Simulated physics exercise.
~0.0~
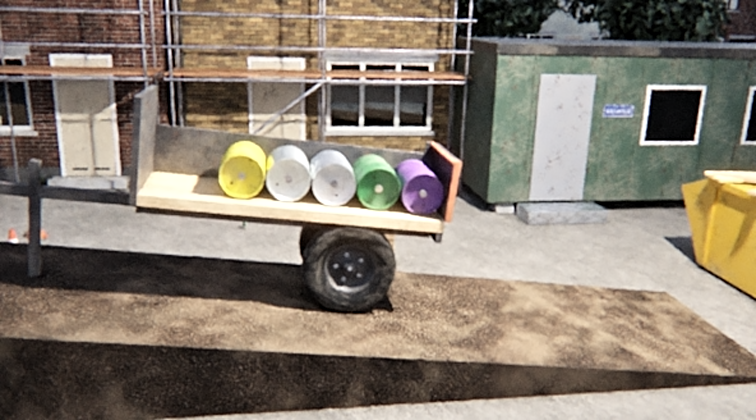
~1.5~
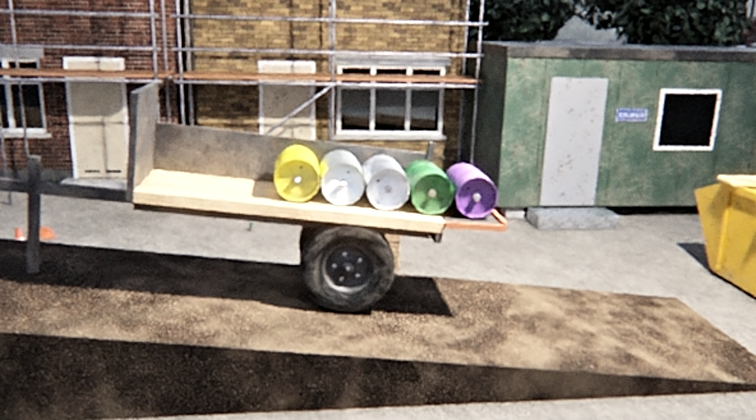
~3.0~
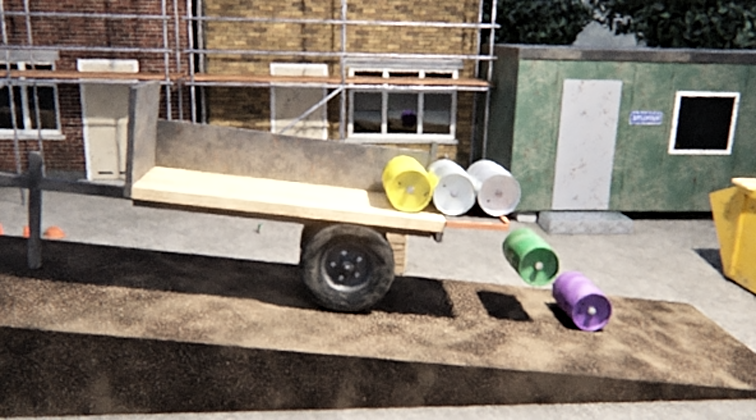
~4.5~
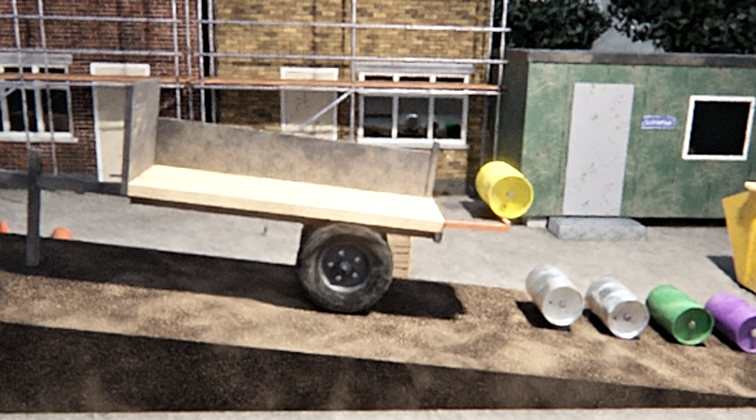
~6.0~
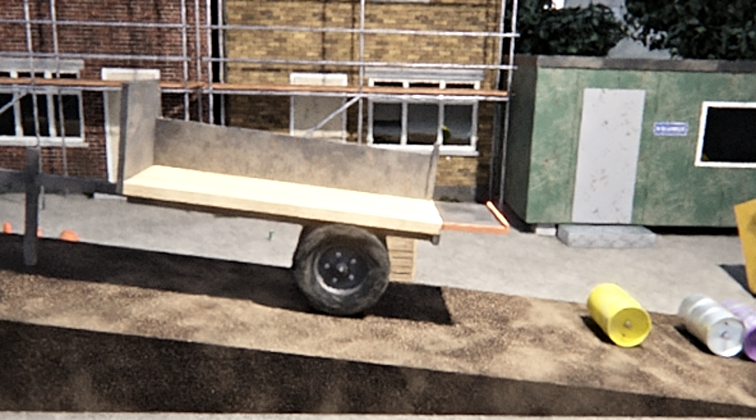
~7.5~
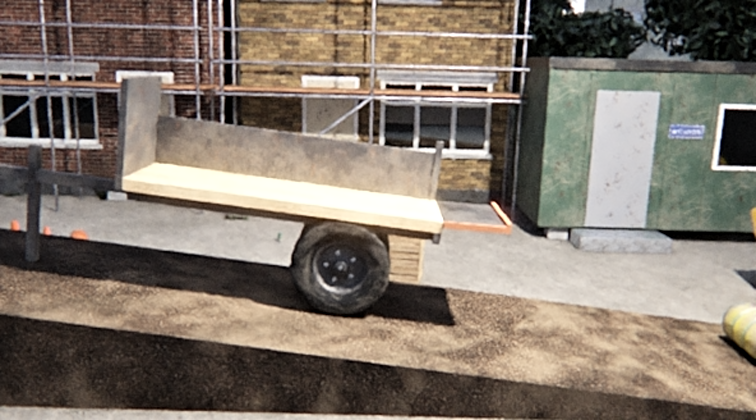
The video shows a tilted trailer outside brick buildings as its tailgate drops open and five barrels, purple and green leading, two whitish ones next and yellow last, roll right off the end onto sloping dirt and continue downhill, leaving the trailer bed empty.
